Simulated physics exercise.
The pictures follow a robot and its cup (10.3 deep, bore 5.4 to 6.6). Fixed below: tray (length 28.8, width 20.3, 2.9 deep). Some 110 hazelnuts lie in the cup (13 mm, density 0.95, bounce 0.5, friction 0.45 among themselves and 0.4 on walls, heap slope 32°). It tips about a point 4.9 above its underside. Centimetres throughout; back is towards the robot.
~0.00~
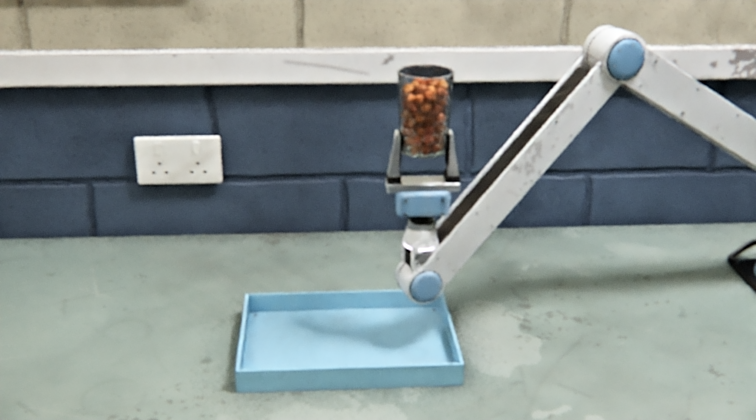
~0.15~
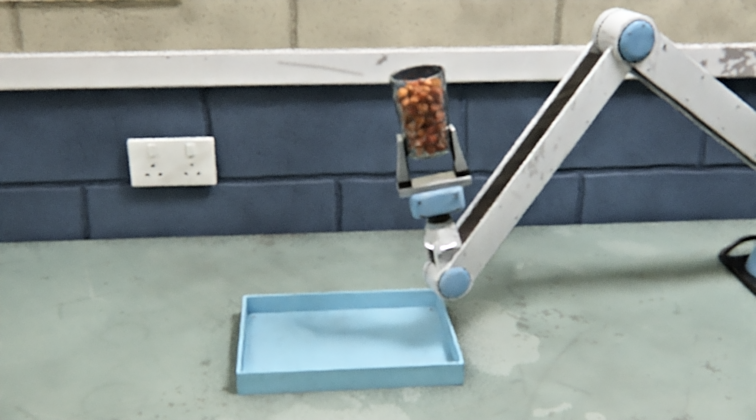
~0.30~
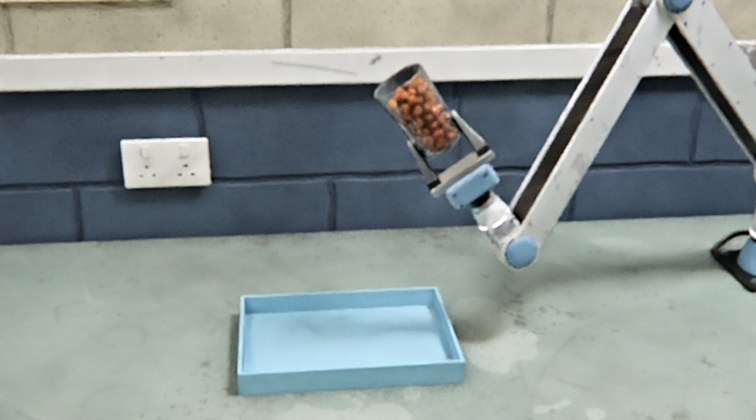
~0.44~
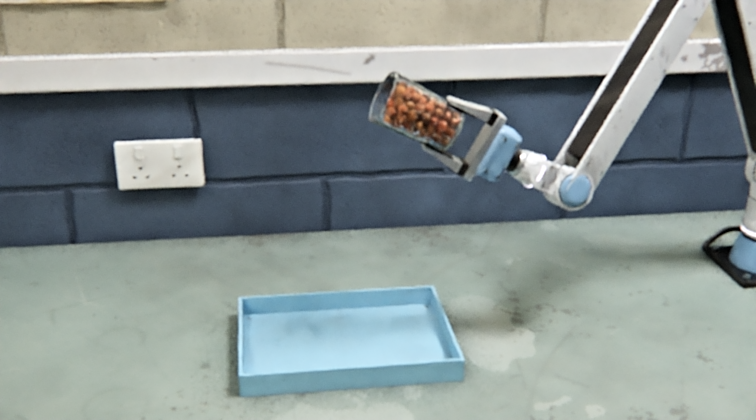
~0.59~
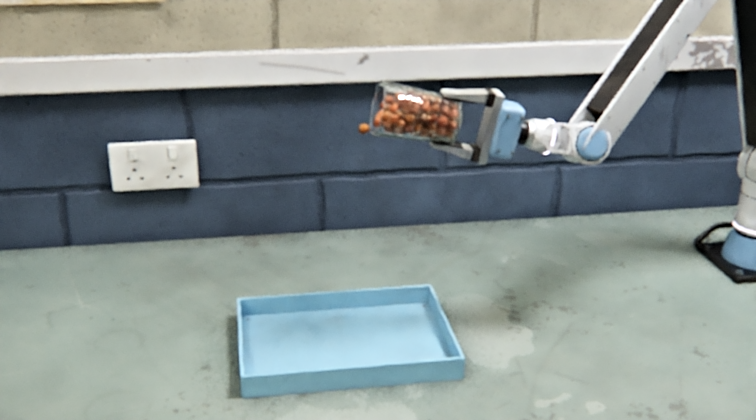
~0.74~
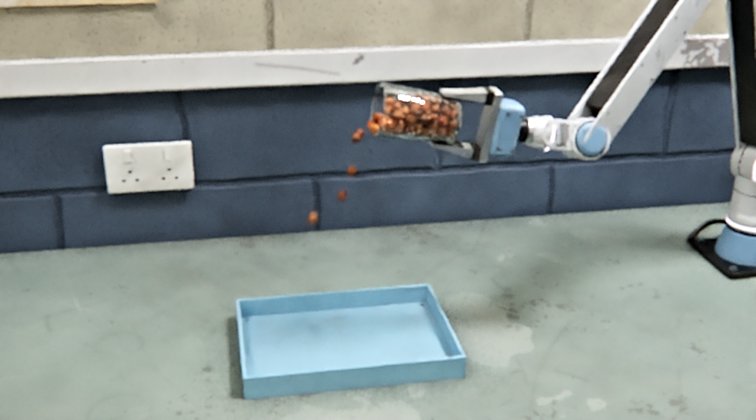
At the start, a robot arm holds a clear cup of hazelnuts upright above a blue tray on a grey-green surface. The arm swings its lower joint right and tilts the cup leftward until it lies nearly level, and then a few nuts slip over the rim and drop through the air.
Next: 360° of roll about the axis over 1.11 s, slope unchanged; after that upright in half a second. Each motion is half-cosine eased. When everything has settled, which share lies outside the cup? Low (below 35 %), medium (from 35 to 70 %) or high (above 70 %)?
Outside the cup the share is low, below 35 %.
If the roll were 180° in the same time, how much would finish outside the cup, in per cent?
Then about 20 per cent.
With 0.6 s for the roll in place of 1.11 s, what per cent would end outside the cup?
It would be near 20 per cent.
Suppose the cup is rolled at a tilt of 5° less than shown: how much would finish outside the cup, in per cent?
In that case some 20 per cent.
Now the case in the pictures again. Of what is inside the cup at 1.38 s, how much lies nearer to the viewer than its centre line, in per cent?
About 60 per cent.
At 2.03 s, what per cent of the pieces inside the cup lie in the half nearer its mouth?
Some 45 per cent.
After 1.38 s, tipped 79°, highest piece 36 above the table; 94 in the cup, 7 in the tray, 8 in flight or on a rim.
After 2.03 s, tipped 57°, highest piece 36 above the table; 83 in the cup, 25 in the tray, 1 on the table or floor.
After 2.55 s, upright, highest piece 38 above the table; 83 in the cup, 25 in the tray, 1 on the table or floor.
After 3.25 s, upright, highest piece 37 above the table; 83 in the cup, 25 in the tray, 1 on the table or floor.
At rest, 83 in the cup, 25 in the tray, 1 on the table or floor. That is 24 % outside the cup.
